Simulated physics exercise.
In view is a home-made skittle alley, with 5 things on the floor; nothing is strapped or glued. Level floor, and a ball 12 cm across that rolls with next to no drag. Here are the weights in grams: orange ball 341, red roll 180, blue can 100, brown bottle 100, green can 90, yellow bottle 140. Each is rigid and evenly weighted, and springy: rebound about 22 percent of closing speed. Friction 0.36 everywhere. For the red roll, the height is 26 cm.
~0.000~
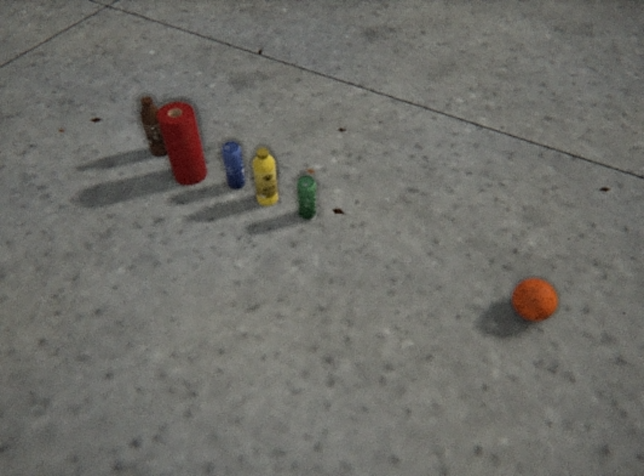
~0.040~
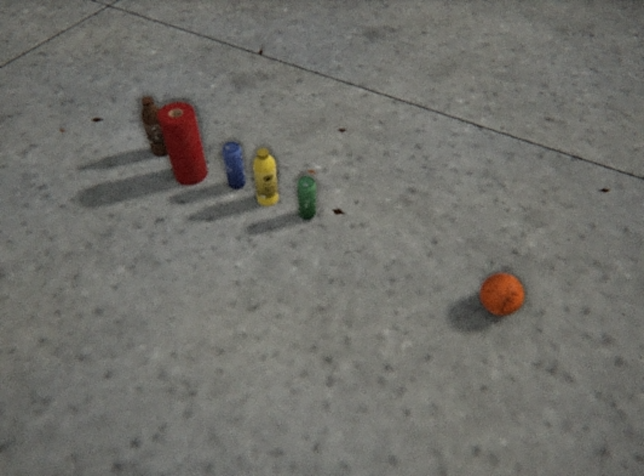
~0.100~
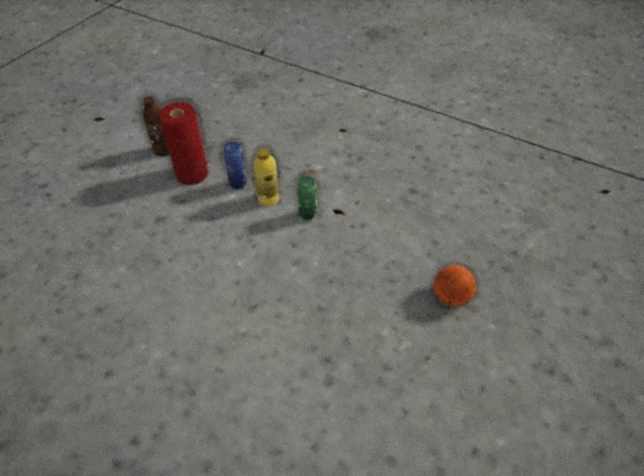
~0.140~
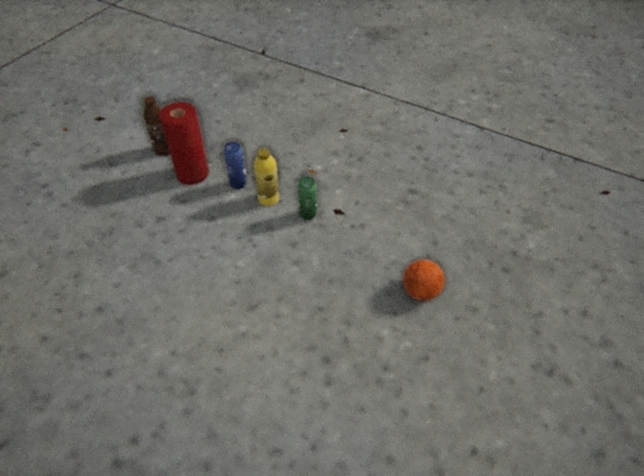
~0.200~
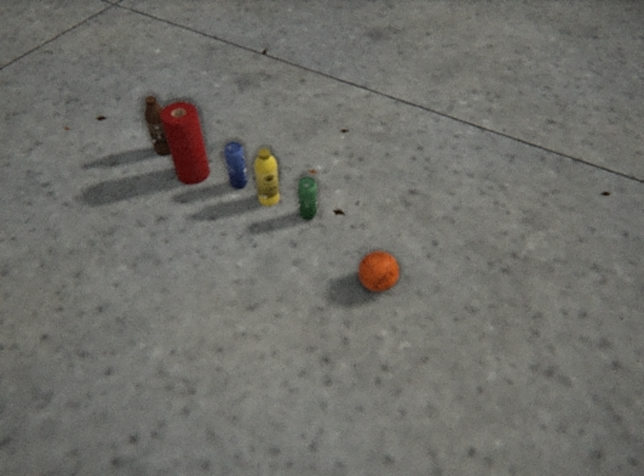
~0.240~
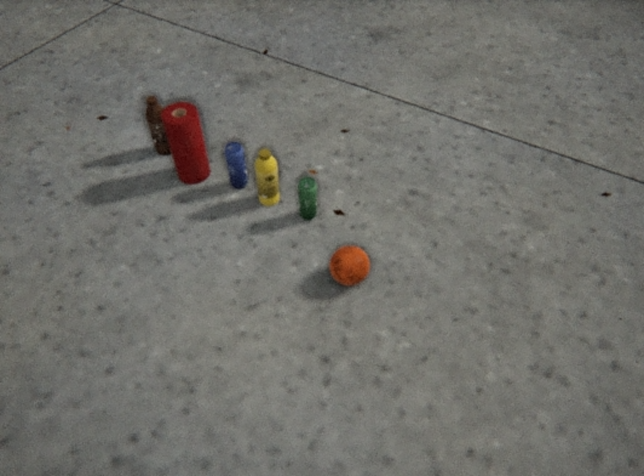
At the start, an orange ball sits at the right on a speckled grey floor, apart from a brown bottle, red roll, blue can, yellow bottle and green can standing at the upper left. The ball rolls steadily leftward and slightly up the view, drawing nearer the green can, while the standing objects stay still.
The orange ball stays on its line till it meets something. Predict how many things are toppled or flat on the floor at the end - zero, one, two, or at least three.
My prediction: Zero.
After 0.64 s, ball has run 134 cm; orange ball near (89, 210).
After 0.94 s, ball has run 197 cm.
By the end (1.3 s), all 5 in place, give or take 8 cm. Seen from the same camera at the end, red roll near (187, 145), blue can near (237, 167).
